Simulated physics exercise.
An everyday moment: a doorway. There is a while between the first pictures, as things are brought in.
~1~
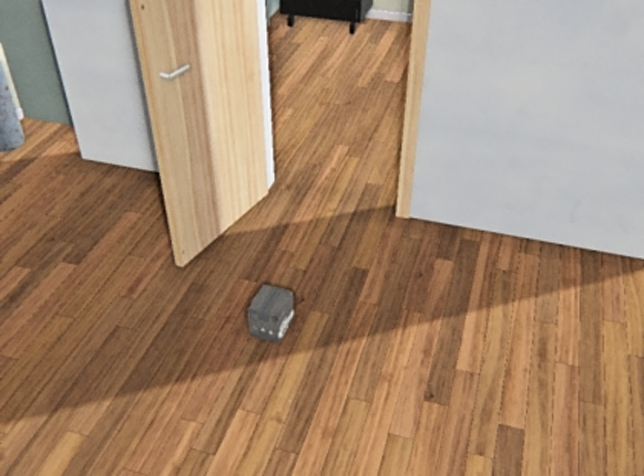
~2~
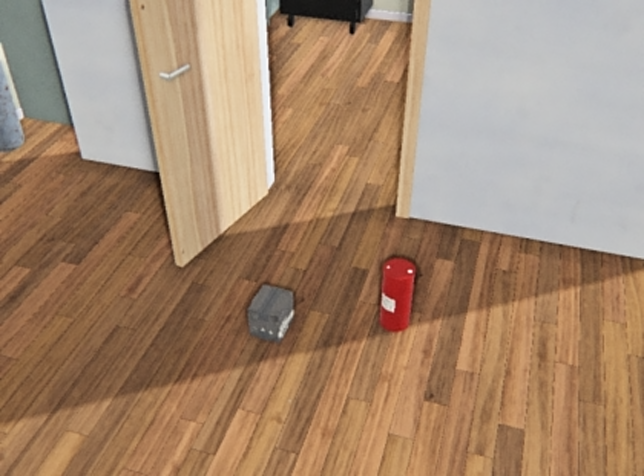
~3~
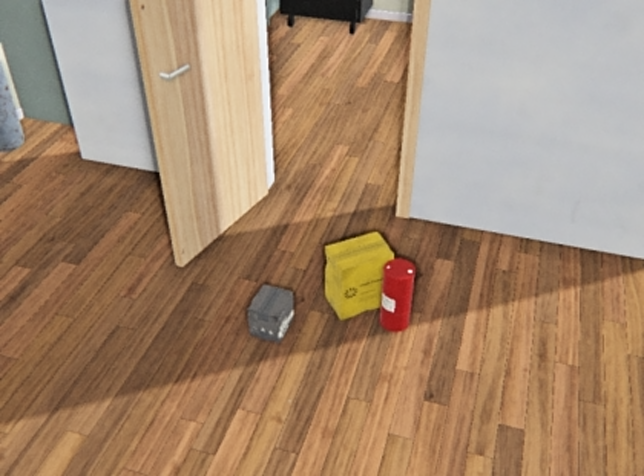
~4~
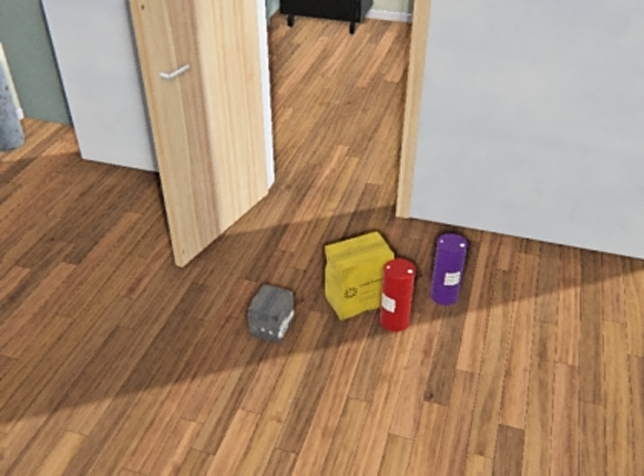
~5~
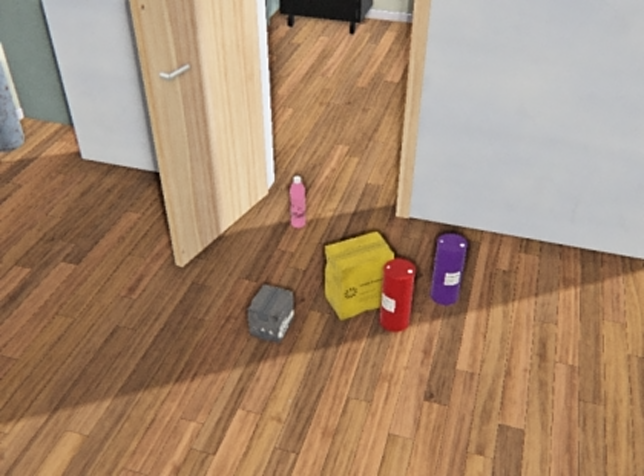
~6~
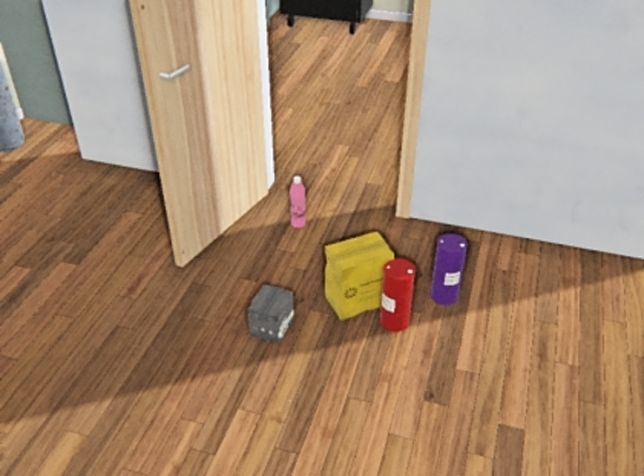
A wooden door stood wide open and still near a grey parcel, while a red canister, a yellow box, a purple canister and a pink bottle appeared on the floor one after another.
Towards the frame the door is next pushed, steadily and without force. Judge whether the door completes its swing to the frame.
The door meets its frame.
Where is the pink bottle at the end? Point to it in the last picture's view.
The object finishes roughly at pixel (348, 175).
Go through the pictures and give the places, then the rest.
In the first frame, door wide open and still.
In the second frame, door wide open and still; grey parcel (271, 314).
In the third frame, door wide open and still; yellow box (359, 276); red canister (397, 296).
In the fourth frame, door wide open and still; purple canister (448, 270); grey parcel (271, 314).
In the fifth frame, door wide open and still; yellow box (359, 276); red canister (397, 296).
In the sixth frame, door wide open and still; pink bottle (298, 202); purple canister (448, 270).
Then, 0.80 s past the last view, door at 66°.
Then, 1.20 s past the last view, door at 30°; pink bottle displaced about its own width near (315, 196).
Then, 1.40 s past the last view, door at 12°; pink bottle displaced well along near (329, 186).
Then, 1.80 s past the last view, door at 0°; pink bottle rocked 47° from its first pose near (345, 169).
Finally, door at 0°; down or leaning hard on the floor, pink bottle; the other 4 still in place. Final places as the last picture's camera would see them, pink bottle near (348, 175).
